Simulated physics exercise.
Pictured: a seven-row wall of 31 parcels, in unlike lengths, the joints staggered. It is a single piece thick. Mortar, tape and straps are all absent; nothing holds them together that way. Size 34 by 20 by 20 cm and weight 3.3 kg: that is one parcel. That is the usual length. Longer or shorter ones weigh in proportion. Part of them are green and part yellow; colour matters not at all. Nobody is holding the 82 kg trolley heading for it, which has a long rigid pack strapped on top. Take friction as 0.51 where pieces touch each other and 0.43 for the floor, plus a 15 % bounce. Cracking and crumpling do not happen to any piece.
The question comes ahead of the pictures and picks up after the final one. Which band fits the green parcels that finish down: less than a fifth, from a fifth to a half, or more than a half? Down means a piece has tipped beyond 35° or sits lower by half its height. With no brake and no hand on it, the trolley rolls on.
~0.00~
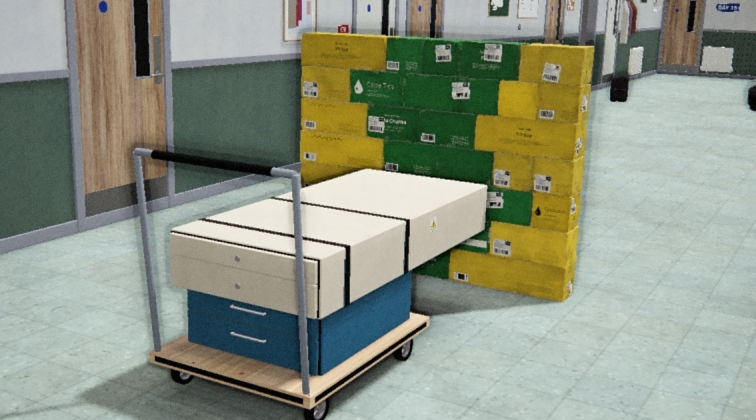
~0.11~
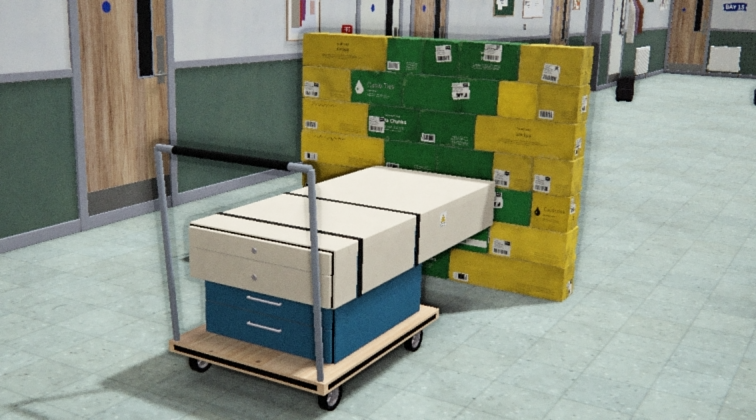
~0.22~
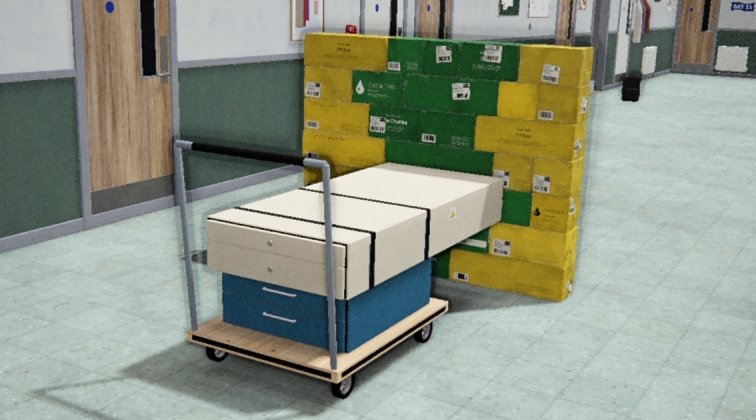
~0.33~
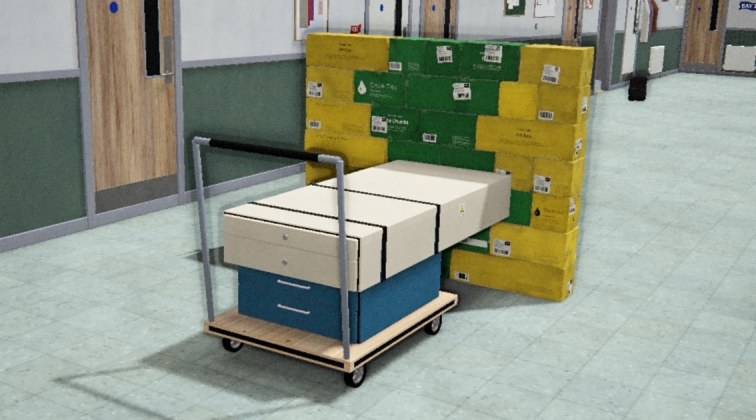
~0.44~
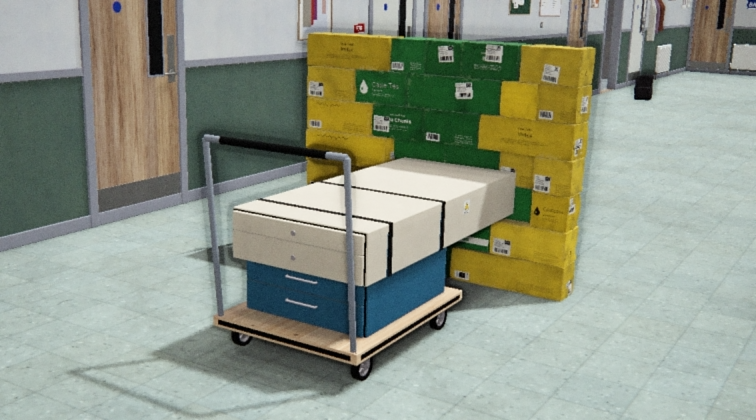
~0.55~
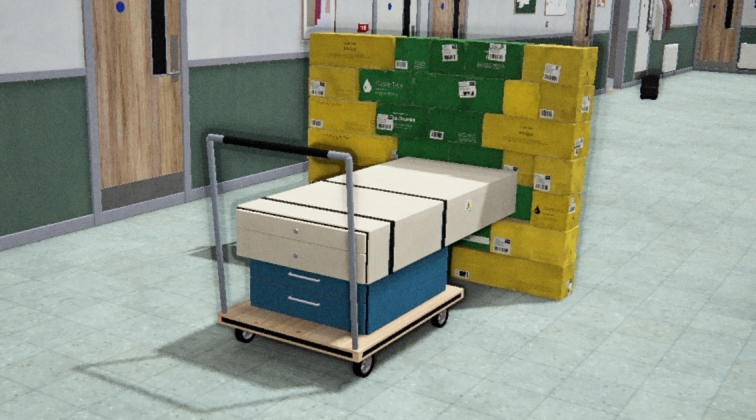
More than a half.
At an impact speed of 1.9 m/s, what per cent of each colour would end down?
Down at the end: Yellow 10 per cent, green 40 per cent.
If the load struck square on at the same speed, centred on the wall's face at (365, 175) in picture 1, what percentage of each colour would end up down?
For yellow it's 40 per cent, for green 70 per cent.
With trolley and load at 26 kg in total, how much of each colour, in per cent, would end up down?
That would leave yellow at 0 and green at 0 per cent.
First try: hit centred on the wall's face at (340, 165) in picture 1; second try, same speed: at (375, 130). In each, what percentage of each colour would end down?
You'd get yellow at 40 followed by 40, and green at 70 followed by 70 percent.
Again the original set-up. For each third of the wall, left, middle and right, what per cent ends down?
In percent, the thirds read 20 on the left, 70 in the middle and 60 on the right.
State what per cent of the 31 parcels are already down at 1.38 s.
It's 0 percent at that point.
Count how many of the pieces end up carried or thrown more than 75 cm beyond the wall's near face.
12 or so.
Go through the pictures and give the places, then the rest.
In the first picture (each place is the centre of the face we see best; the camera moves round a little), load (482, 201) 34 cm short of the wall; top green parcel (488, 61); top yellow parcel (341, 52); all as stacked.
The second picture shows load (490, 197) 22 cm short of the wall; top green parcel (487, 61).
The third picture shows load (499, 193) 10 cm short of the wall; top green parcel (487, 62).
The fourth picture shows load (507, 189) 15 mm into the wall's line; top green parcel (488, 62); 3 have shifted.
The fifth picture shows load (511, 187) 8 cm into the wall's line; top green parcel (489, 62) moved 19 mm; 15 have shifted.
The sixth picture shows load (513, 186) 11 cm into the wall's line; top green parcel (492, 60) moved 7 cm; top yellow parcel (350, 51) moved 31 mm; 19 have shifted.
By 1.38 s, load 12 cm past the wall's line, stopped; none of the 15 green parcels down (0 of 31 in all colours); top green parcel tilted 21°; top yellow parcel tilted 21°.
By 1.80 s, load 12 cm past the wall's line, stopped; 11 of the 15 green parcels down (17 of 31 in all colours); top green parcel tilted 67°, 56 cm lower; top yellow parcel on its side.
When it is over (2.7 s), load 12 cm past the wall's line, stopped; 11 of the 15 green parcels down (17 of 31 in all colours); top green parcel on its side; top yellow parcel on its side. That is 73 per cent. In pixels of the last frame, middles, top green parcel near (557, 216), top yellow parcel near (379, 199).
